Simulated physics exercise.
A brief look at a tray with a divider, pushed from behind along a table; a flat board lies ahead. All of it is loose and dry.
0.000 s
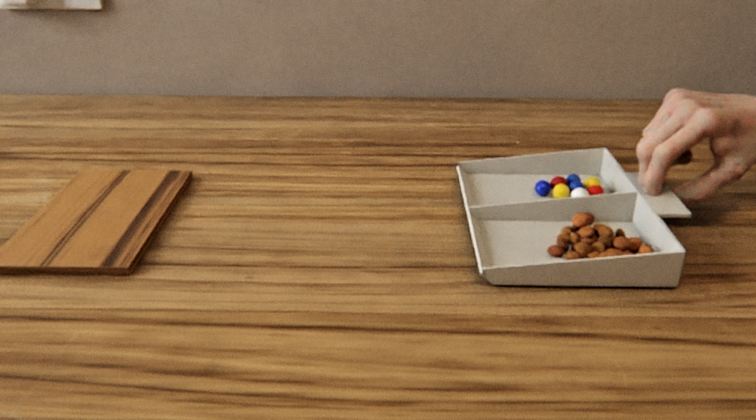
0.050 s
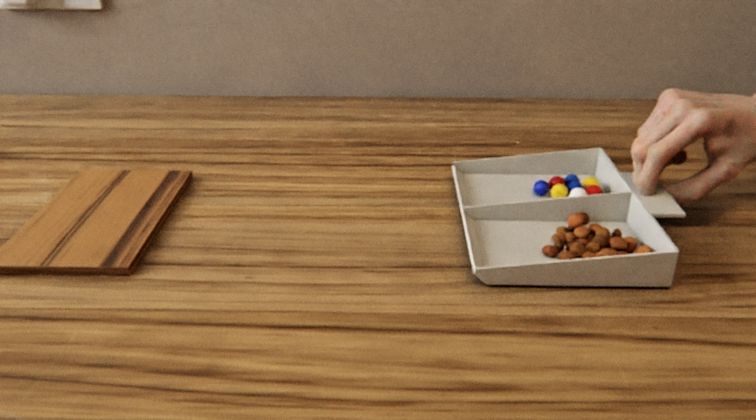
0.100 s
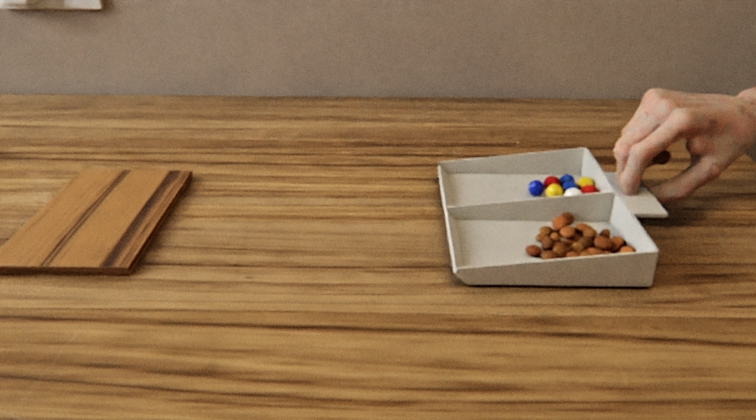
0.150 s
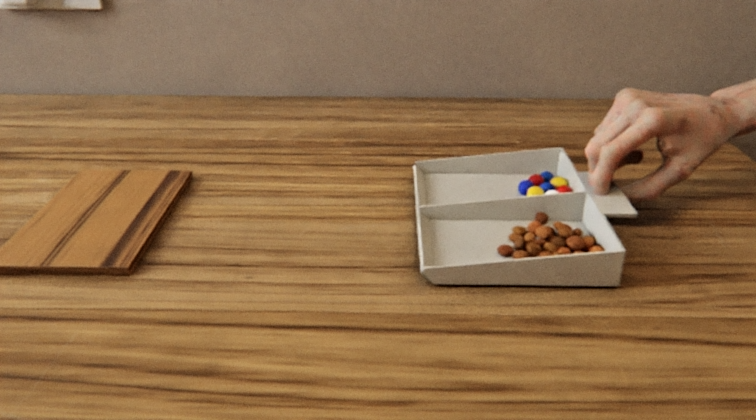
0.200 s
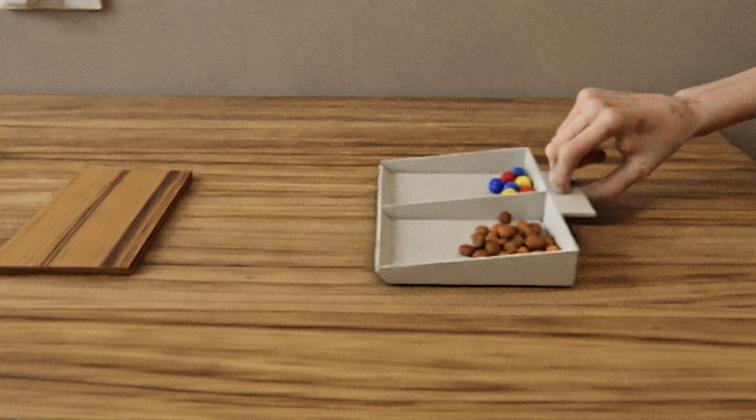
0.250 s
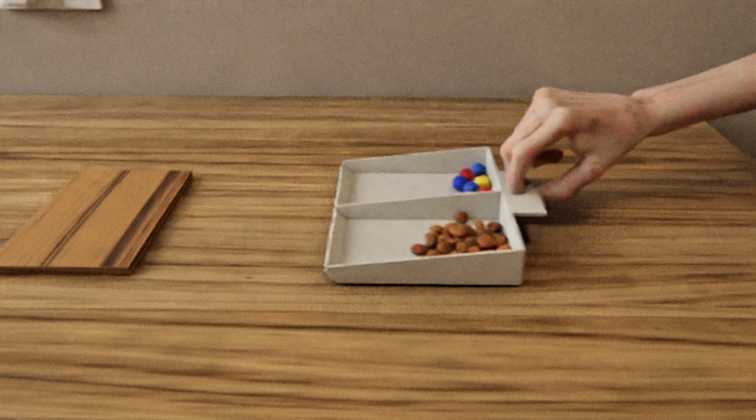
A divided tray of brown kibble and colourful gumballs sliding left across a wooden table, pushed by a hand toward a flat board.
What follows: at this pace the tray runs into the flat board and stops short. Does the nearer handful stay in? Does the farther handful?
For the nearer handful, it doesn't spill. Farther handful? It doesn't stay fully in.
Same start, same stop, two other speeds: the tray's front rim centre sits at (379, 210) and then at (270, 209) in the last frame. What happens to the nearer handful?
Lab note - place 1: Held in; place 2: Some overflow.
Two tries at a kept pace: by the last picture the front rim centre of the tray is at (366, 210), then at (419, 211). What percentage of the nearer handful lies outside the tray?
First 0 per cent, second 0 per cent.
By 0.36 s, tray still sliding, front rim near (249, 209); nearer handful all inside; farther handful all inside.
By 0.56 s, tray stopped at the flat board; nearer handful all inside, moved towards the front rim; farther handful all inside, moved towards the front rim.
By 0.77 s, tray stopped at the flat board; nearer handful all inside, moved towards the front rim; farther handful roughly a third out of the tray.
When it is over (1.6 s), tray stopped at the flat board; nearer handful all inside, moved towards the front rim; farther handful roughly a third out of the tray.
